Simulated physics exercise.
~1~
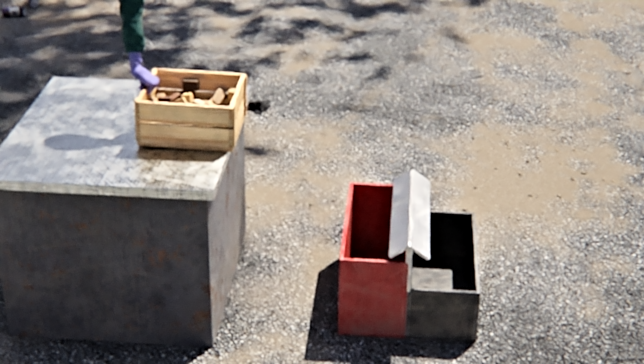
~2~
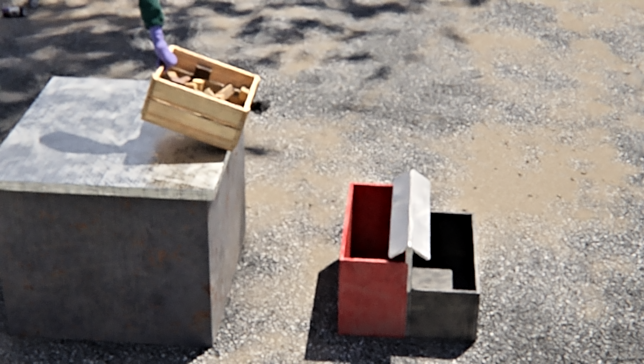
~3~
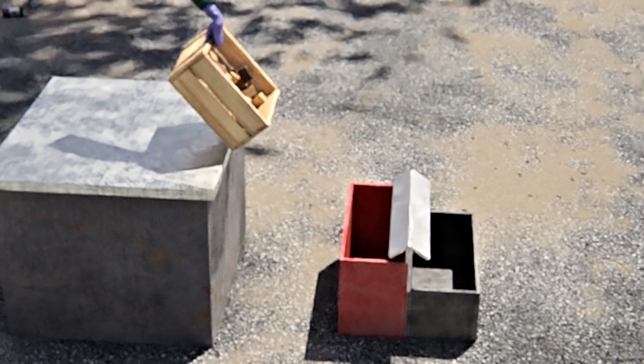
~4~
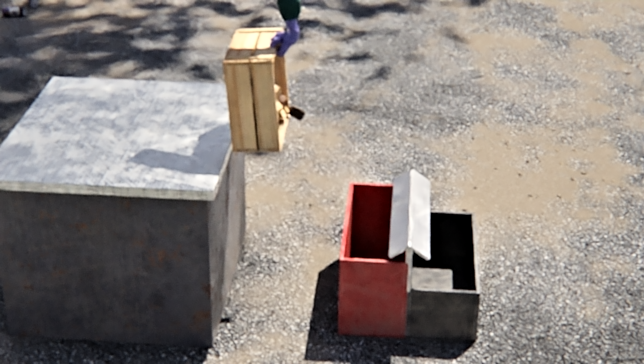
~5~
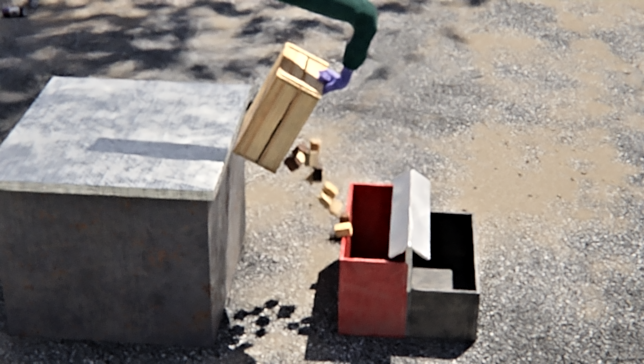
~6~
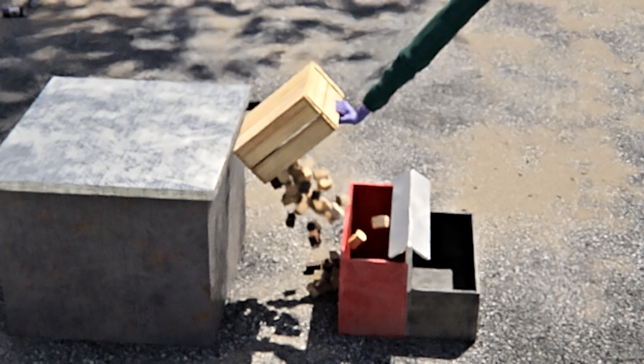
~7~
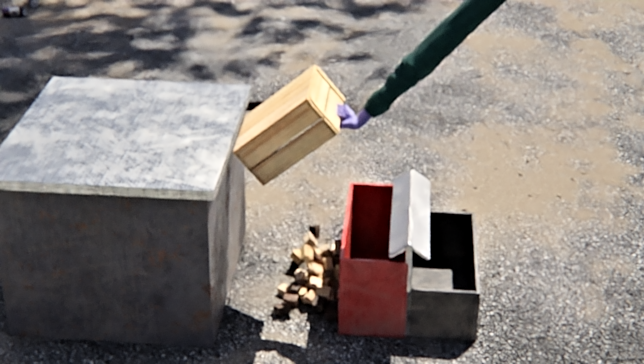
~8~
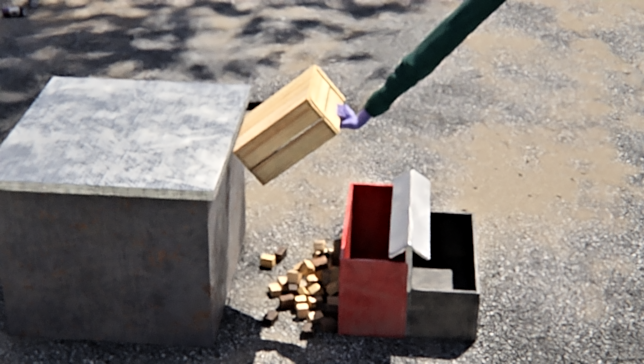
To begin with, a wooden crate full of small wooden blocks sits on the edge of a gray bench, a purple-gloved hand in a green sleeve holding it. On the ground to the right stand a red bin and a black bin with a slanted divider above them. The hand lifts and tips the crate rightward until it stands on end. As it tilts further, blocks tumble out, a few reaching the red bin while most fall short. The crate is then held still, upturned, and the blocks end up mostly scattered on the ground beside the red bin.
